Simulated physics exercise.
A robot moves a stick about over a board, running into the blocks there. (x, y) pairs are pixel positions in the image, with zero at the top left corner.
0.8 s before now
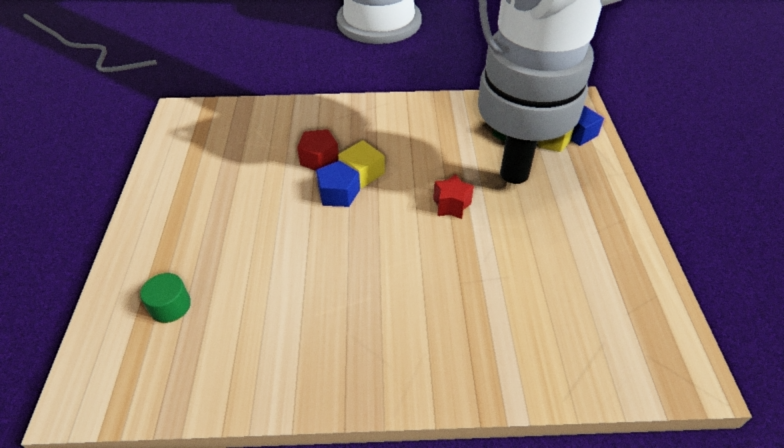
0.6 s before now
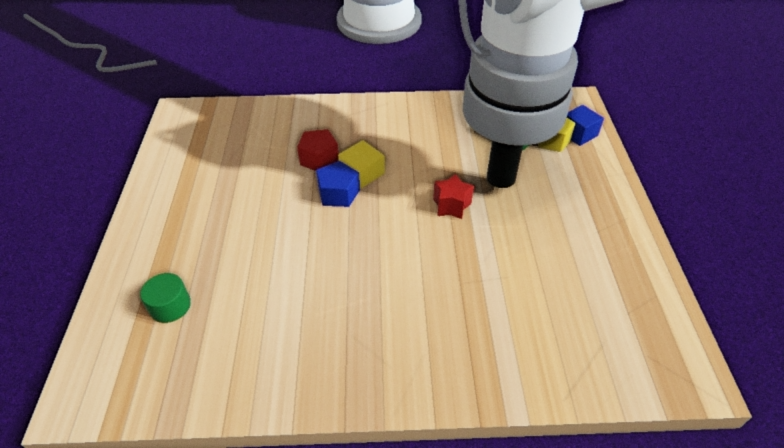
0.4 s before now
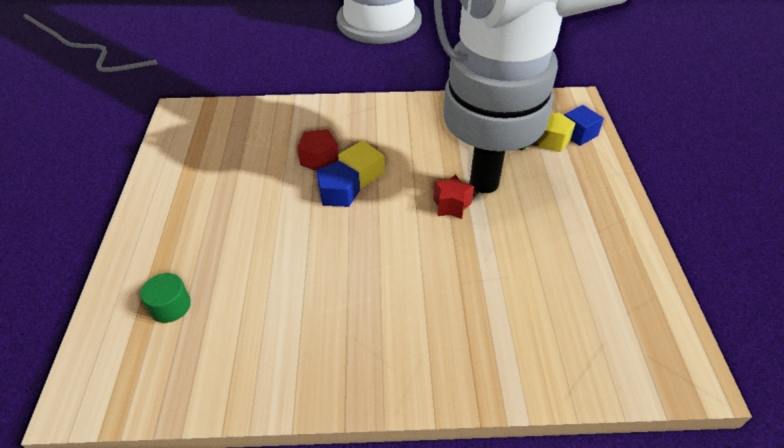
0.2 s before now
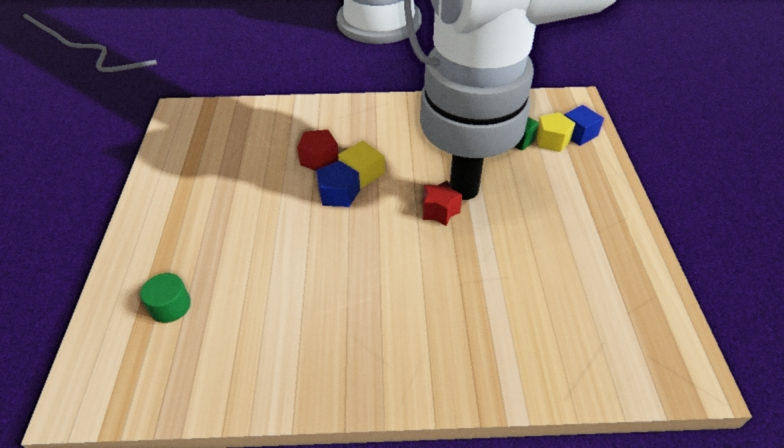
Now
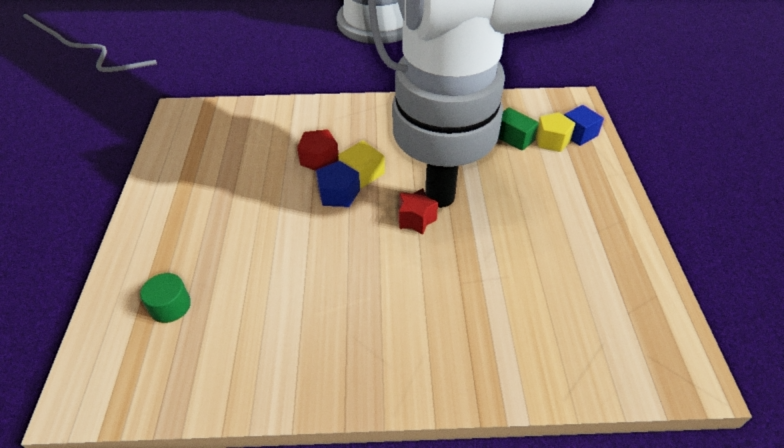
The footage shows a robot arm moving a black stick leftward over a wooden board with colored blocks, reaching a red star block and pushing it a short way left and slightly toward the viewer while the other blocks stay still.
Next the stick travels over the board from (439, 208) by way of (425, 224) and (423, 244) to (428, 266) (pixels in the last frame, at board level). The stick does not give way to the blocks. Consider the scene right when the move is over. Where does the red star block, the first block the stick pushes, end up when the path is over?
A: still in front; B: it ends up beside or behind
I'll go with B - it ends up beside or behind.
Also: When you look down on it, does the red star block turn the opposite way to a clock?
No
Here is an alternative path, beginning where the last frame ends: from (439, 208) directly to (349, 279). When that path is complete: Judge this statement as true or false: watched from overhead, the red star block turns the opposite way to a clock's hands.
False.
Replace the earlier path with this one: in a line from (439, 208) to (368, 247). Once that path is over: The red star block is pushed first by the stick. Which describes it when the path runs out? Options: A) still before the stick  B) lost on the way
A: Still before the stick.
What follows on the original path. Halfway along, stick at (423, 225); red star block at (392, 221), turned 25° clockwise.
At the end, stick at (428, 256); red star block at (392, 224), turned 40° clockwise.
